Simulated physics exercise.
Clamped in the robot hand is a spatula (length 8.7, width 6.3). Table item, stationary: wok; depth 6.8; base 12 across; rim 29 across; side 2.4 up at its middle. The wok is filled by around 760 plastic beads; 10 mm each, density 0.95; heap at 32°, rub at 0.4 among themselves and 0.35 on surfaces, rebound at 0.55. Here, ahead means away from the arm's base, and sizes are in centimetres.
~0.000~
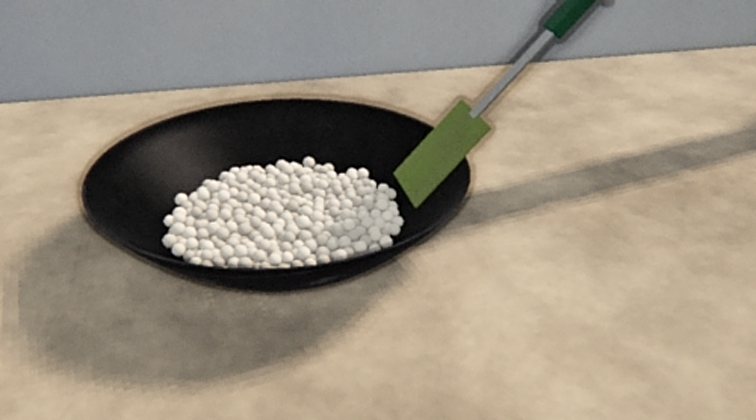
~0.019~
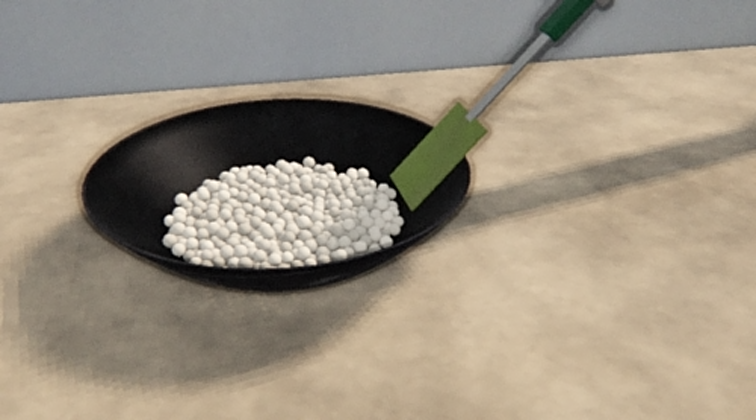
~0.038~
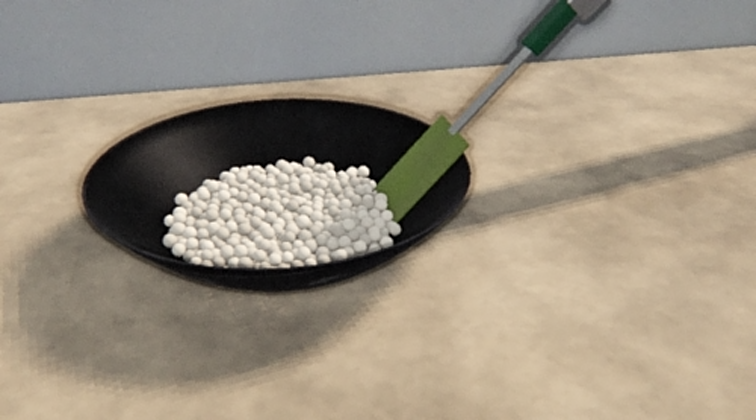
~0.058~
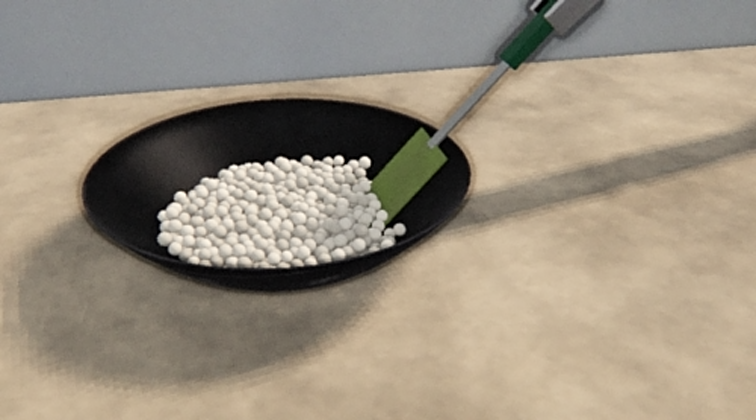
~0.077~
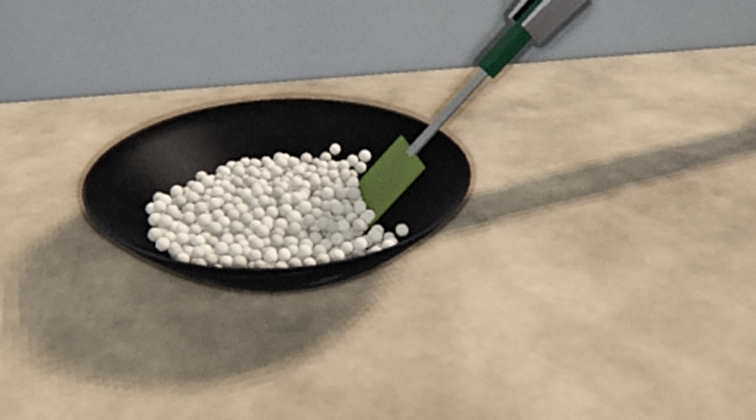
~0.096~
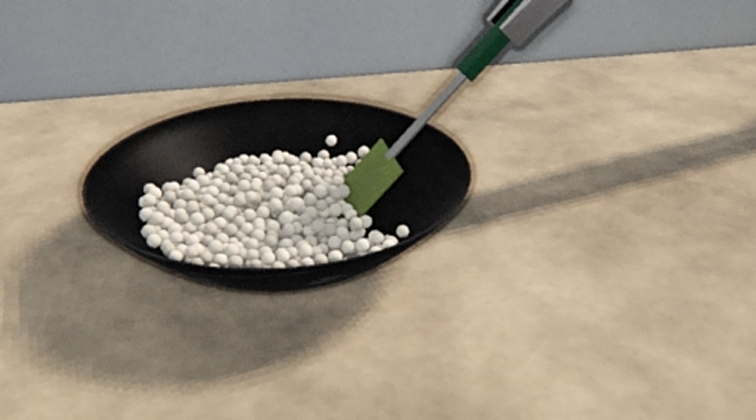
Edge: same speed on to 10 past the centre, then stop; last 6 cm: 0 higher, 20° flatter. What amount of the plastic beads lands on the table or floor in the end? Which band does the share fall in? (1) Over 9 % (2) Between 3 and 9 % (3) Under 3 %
Over 9 %.
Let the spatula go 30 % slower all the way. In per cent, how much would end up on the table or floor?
Then around 5 percent would finish on the table or floor.
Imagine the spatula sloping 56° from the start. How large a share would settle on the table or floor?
I'd expect near 15 percent then.
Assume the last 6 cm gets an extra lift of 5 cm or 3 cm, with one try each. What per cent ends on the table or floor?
Roughly 20 % and then 20 %.
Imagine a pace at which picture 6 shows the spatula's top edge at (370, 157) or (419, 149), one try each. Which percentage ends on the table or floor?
Around 20 per cent, then around 5 per cent.
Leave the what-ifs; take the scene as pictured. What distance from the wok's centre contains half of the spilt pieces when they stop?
Close to 24 cm from the centre.
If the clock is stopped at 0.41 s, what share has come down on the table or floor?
It is near 10 percent.
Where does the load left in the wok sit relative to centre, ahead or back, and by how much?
Some 3.5 cm ahead of the centre.
After 0.14 s, sloping 47°, highest piece 8 above the table; 760 in the wok.
After 0.19 s, sloping 41°, highest piece 7 above the table; 760 in the wok.
After 0.41 s, sloping 27°, highest piece 8 above the table; 655 in the wok, 73 on the table or floor, 32 on the blade or in flight.
After 1.46 s, sloping 27°, highest piece 7 above the table; 655 in the wok, 105 on the table or floor.
In the end, 655 in the wok, 105 on the table or floor. That is 14 % on the table or floor.
